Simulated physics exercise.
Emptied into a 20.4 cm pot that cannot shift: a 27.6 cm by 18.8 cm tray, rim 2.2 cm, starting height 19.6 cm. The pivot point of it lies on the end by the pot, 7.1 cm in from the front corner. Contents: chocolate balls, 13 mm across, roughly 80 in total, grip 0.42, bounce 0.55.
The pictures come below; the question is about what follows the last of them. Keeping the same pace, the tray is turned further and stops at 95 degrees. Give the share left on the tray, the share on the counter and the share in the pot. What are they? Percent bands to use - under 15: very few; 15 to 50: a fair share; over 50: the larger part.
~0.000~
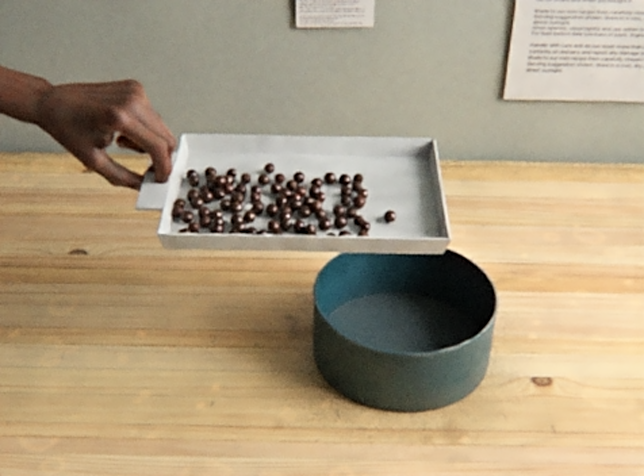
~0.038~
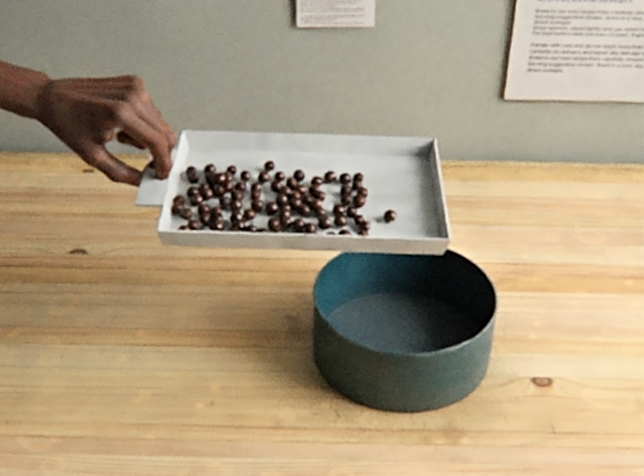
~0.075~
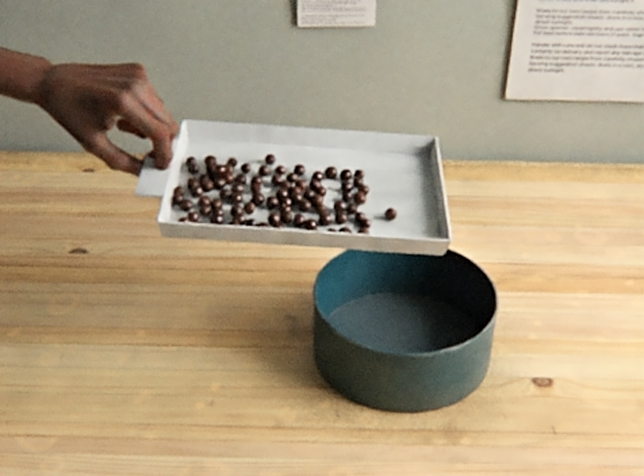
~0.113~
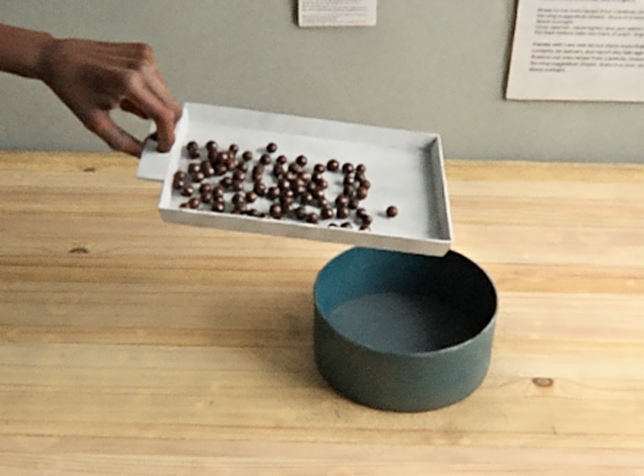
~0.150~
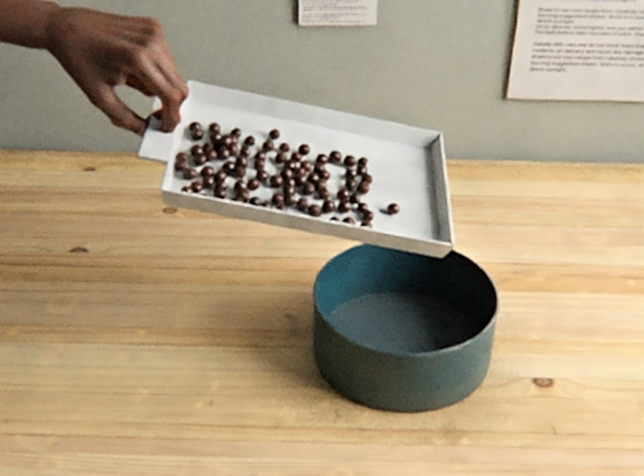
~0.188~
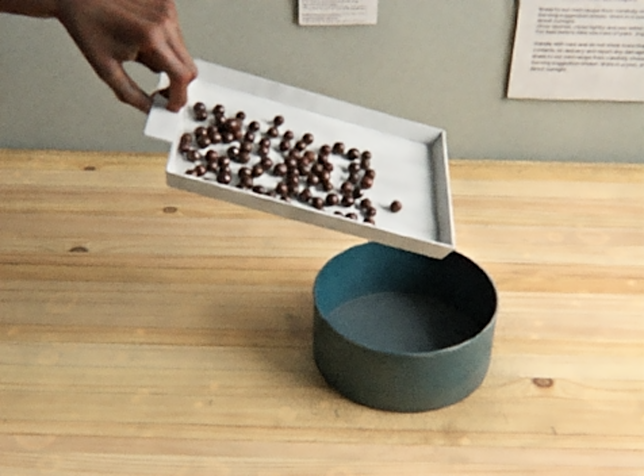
Tray - very few, counter - the larger part, pot - a fair share.
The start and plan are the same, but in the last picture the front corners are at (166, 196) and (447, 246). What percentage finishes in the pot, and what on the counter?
That works out as pot 60 and counter 40.
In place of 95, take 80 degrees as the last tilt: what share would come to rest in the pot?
I'd say close to 25 percent.
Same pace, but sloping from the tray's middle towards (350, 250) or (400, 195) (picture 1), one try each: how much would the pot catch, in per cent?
First try: About 70 percent; second try: About 25 percent.
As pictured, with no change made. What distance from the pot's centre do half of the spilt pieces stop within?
Roughly 28 centimetres.
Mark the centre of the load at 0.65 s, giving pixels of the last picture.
Near (477, 253).
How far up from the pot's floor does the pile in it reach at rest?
It gets to about 1.5 cm.
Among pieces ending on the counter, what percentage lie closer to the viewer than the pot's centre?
Estimate: Close to 80 per cent of the pieces.
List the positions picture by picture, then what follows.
The first picture shows tray tilt 0 degrees, front corners at (164, 231) and (444, 236); middle of the pieces at (272, 210); pot at (406, 292).
The second picture shows tray tilt 1 degrees, front corners at (163, 227) and (445, 236); middle of the pieces at (272, 208).
The third picture shows tray tilt 3 degrees, front corners at (163, 219) and (446, 237), lowest corner right front; middle of the pieces at (272, 202).
The fourth picture shows tray tilt 7 degrees, front corners at (165, 204) and (447, 239), lowest corner right front; middle of the pieces at (274, 193).
The fifth picture shows tray tilt 13 degrees, front corners at (168, 186) and (448, 241), lowest corner right front; middle of the pieces at (276, 181).
The sixth picture shows tray tilt 18 degrees, front corners at (173, 168) and (449, 243), lowest corner right front; middle of the pieces at (280, 170); pot at (406, 292). The tray's pace is about 140 degrees a second.
Then, at 0.46 s, tilt 56 degrees; the tray holds 100 %, the pot 0 %.
Then, at 0.65 s, tilt 82 degrees; the tray holds 55 %, the pot 0 %.
After 0.95 s, tilt 95 degrees; the tray holds 5 %, the pot 25 %.
In the end, at 1.9 s, tray 0 %, counter 70 %, pot 30 %.
